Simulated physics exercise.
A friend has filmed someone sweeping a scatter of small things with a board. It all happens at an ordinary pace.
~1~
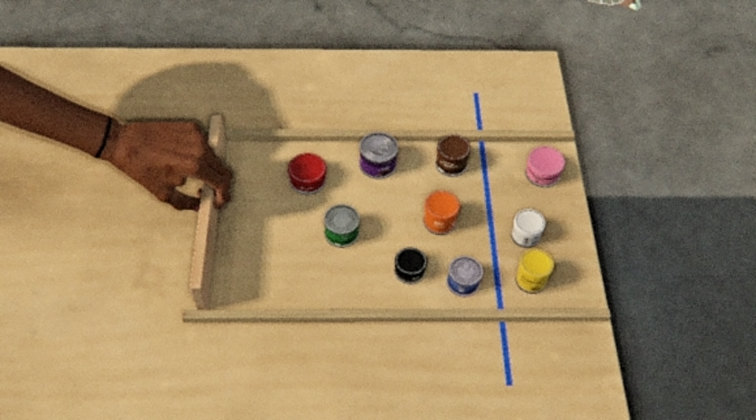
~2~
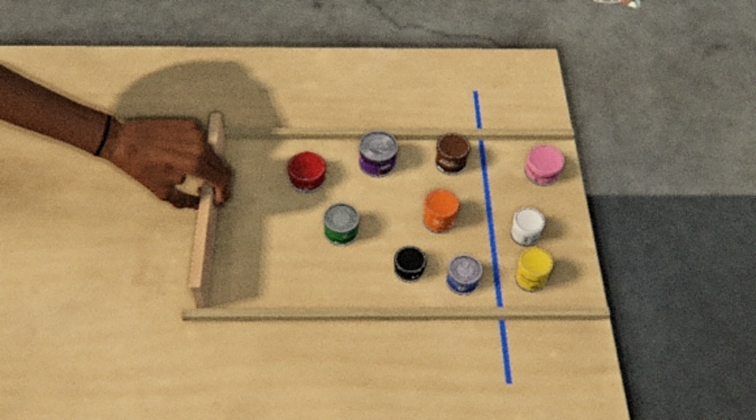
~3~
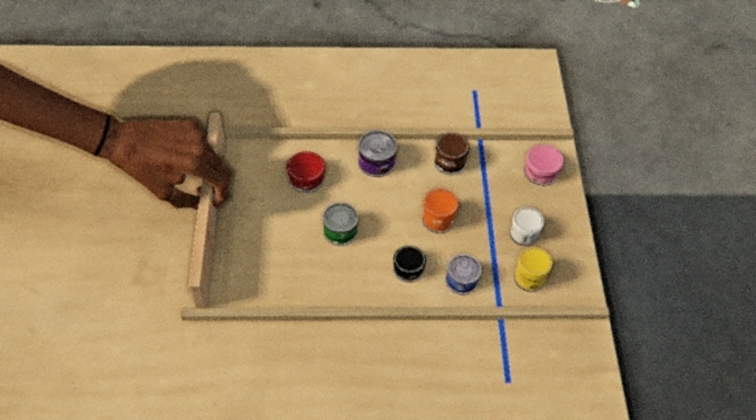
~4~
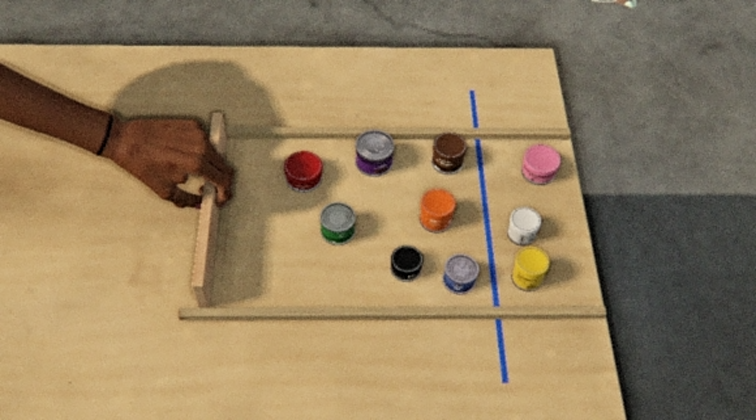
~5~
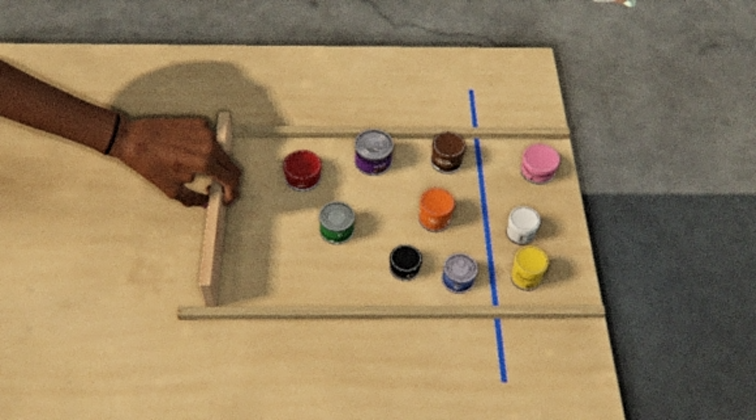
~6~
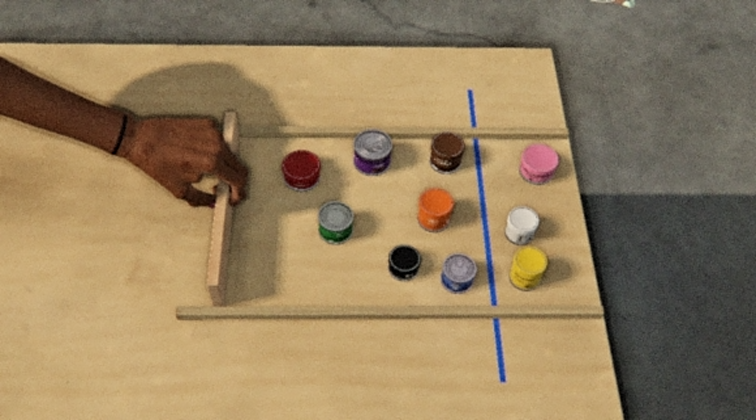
Hand holding a wooden board upright, then easing it slightly right toward scattered colourful little pots, which stay in place.
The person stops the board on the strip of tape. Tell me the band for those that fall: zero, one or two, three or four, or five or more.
The number that fall off is zero.
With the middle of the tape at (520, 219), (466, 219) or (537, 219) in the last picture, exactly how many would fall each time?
It would be 1, 0 and 2.
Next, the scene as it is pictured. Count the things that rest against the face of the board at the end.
In contact: 5.
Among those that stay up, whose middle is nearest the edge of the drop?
It is the pink pot.
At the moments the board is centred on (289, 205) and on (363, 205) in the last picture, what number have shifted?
First 1, then 3.
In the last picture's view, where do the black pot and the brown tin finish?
First (506, 259), then (530, 159).
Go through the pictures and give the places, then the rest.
The first picture shows pink pot (545, 167); white tin (528, 229); yellow pot (534, 272); board (210, 208); tape (491, 222).
The second picture shows white tin (527, 227); blue tin (464, 275).
The third picture shows yellow pot (533, 270); orange pot (440, 211).
The fourth picture shows pink pot (541, 165); red tin (304, 172).
The fifth picture shows white tin (523, 226); brown tin (448, 153).
The sixth picture shows pink pot (539, 164); white tin (522, 226); yellow pot (528, 269); board (224, 205); tape (485, 219).
A little later, none off yet; pink pot at rest near (539, 164); white tin at rest near (522, 226); yellow pot at rest near (528, 269).
When it is over, the number that fall off is zero.
